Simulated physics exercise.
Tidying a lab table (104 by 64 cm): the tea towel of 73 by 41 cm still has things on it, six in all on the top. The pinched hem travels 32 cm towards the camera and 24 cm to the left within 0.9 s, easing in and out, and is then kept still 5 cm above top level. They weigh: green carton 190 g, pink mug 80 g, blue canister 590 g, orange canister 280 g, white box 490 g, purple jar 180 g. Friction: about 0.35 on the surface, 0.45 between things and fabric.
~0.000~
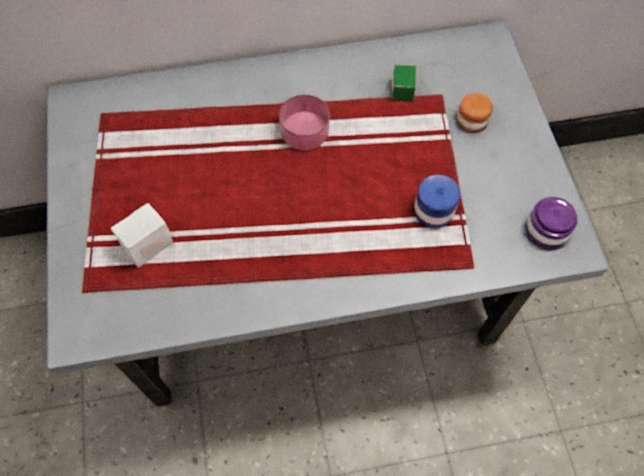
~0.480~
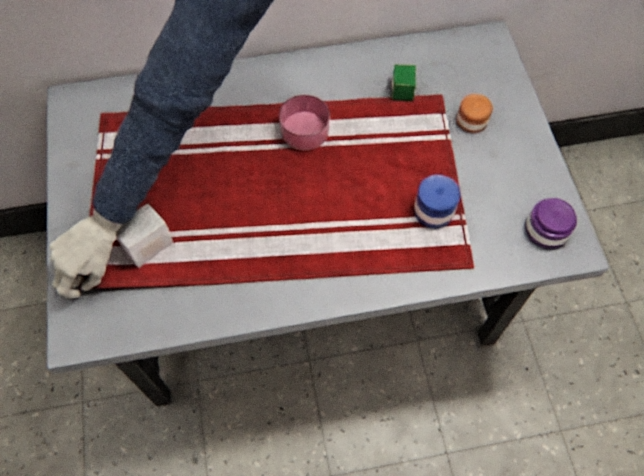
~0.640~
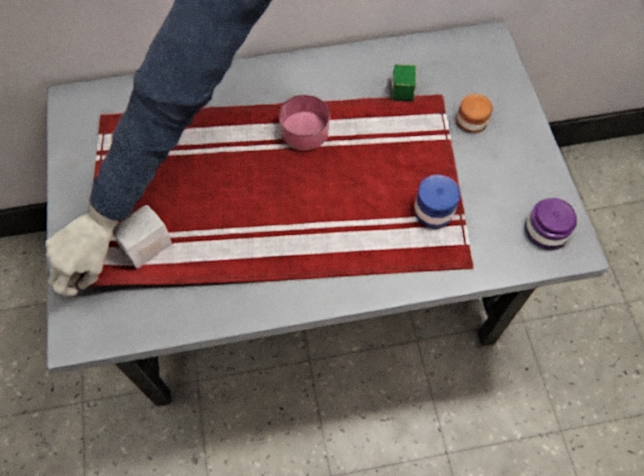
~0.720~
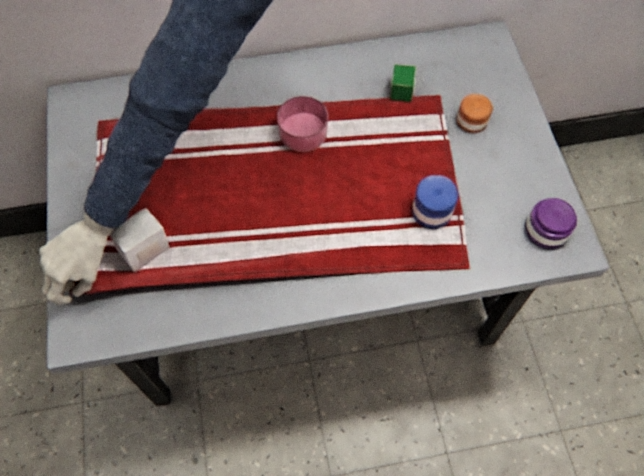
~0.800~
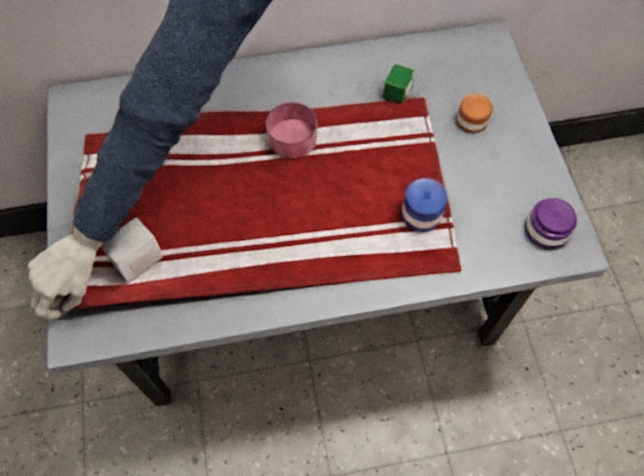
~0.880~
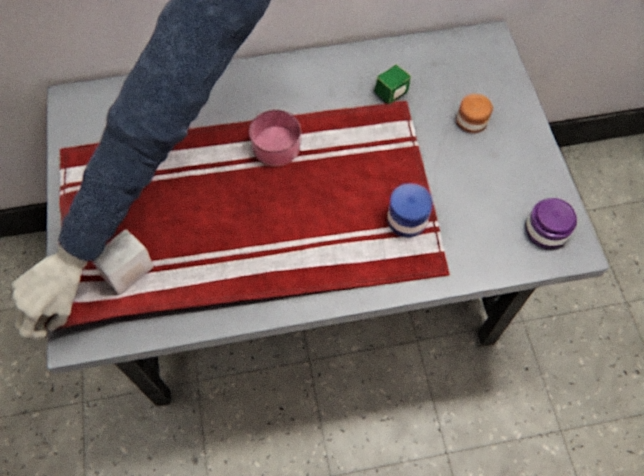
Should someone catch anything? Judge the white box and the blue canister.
In order: The white box goes over the edge; the blue canister keeps to the top.
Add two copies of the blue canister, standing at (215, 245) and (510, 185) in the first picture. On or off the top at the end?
In that order: Drops off, stays up.
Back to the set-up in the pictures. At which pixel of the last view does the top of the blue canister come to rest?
At about (278, 262).
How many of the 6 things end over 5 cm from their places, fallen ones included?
That makes 3.
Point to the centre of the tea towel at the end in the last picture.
Near (113, 319).
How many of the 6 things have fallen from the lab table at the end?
I count 1.
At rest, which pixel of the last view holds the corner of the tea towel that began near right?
At about (341, 320).
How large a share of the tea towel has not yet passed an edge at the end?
Some 50 per cent of it.
By 1.0 s, 90 % of the tea towel is still over the top; white box 14 cm off its start, blue canister 14 cm off its start, pink mug 18 cm off its start.
By 1.2 s, 70 % of the tea towel is still over the top; blue canister 22 cm off its start, white box lifted 4 cm, pink mug 28 cm off its start.
By 1.4 s, 55 % of the tea towel is still over the top; white box lifted 9 cm, blue canister 30 cm off its start at (292, 254), pink mug 39 cm off its start at (135, 214).
By 1.5 s, 50 % of the tea towel is still over the top; white box lifted 9 cm, blue canister 33 cm off its start, pink mug 43 cm off its start.
By 3.1 s, 50 % of the tea towel is still over the top; white box over the edge, blue canister 33 cm off its start at (278, 262), pink mug 43 cm off its start at (116, 229), green carton 4 cm off its start at (388, 77).
